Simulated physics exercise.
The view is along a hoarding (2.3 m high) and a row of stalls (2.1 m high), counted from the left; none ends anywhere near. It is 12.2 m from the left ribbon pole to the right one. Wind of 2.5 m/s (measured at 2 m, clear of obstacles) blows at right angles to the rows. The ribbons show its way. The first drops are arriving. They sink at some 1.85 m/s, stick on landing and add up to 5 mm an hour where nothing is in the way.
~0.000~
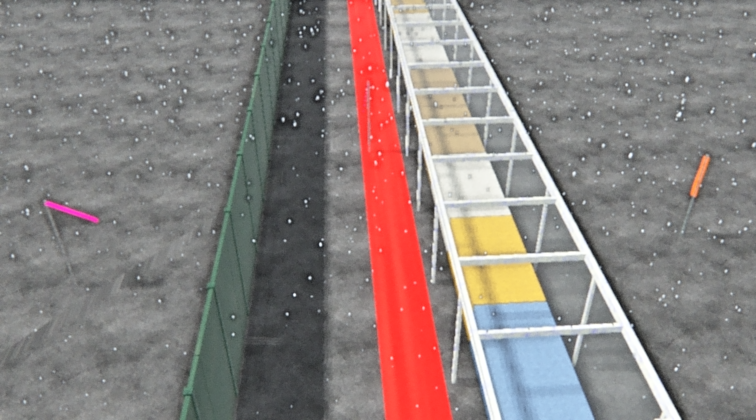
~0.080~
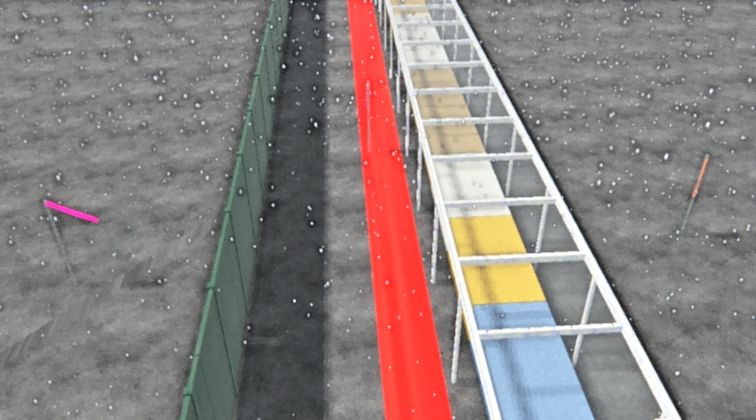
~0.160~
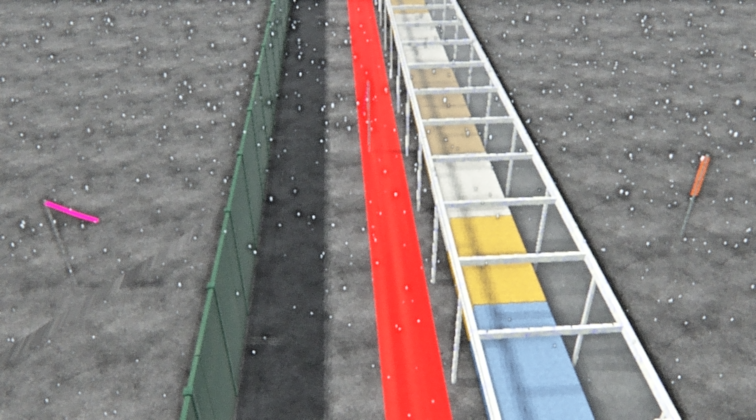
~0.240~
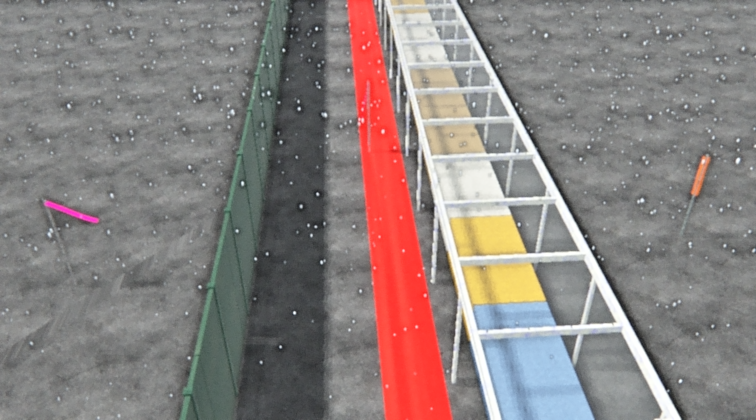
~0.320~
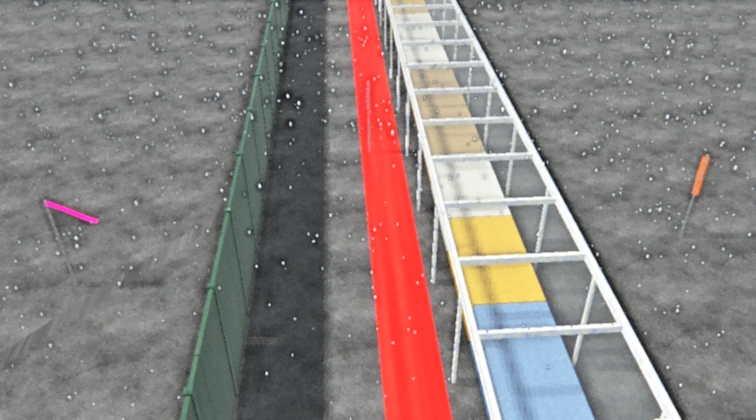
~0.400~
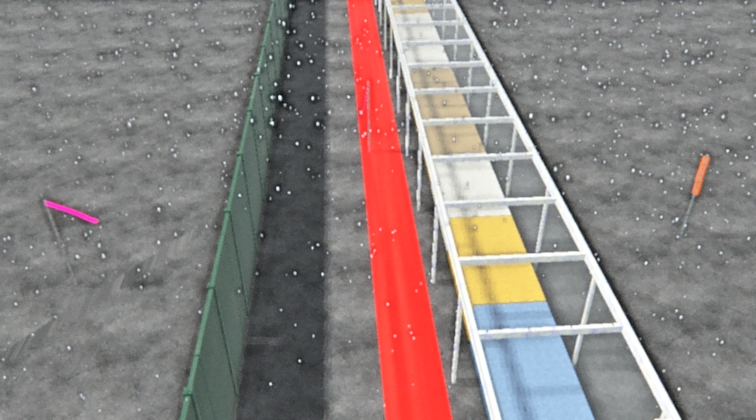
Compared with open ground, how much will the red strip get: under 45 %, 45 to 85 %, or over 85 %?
On the red strip: Between 45 and 85 % of what open ground gets.
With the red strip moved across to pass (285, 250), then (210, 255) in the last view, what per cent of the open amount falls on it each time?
In turn about 70 %, 100 %.
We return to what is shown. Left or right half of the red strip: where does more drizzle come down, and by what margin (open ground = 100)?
The left half, by about 40 points.
In 10 minutes the red strip collects 0.5 mm against 0.8 mm in the open.
In 30 minutes the red strip collects 1.5 mm against 2.5 mm in the open.
In 60 minutes the red strip collects 3.0 mm against 5.0 mm in the open, so the red strip has 60 % of the open amount; the left half of it has 79 %, the right half 41 %.
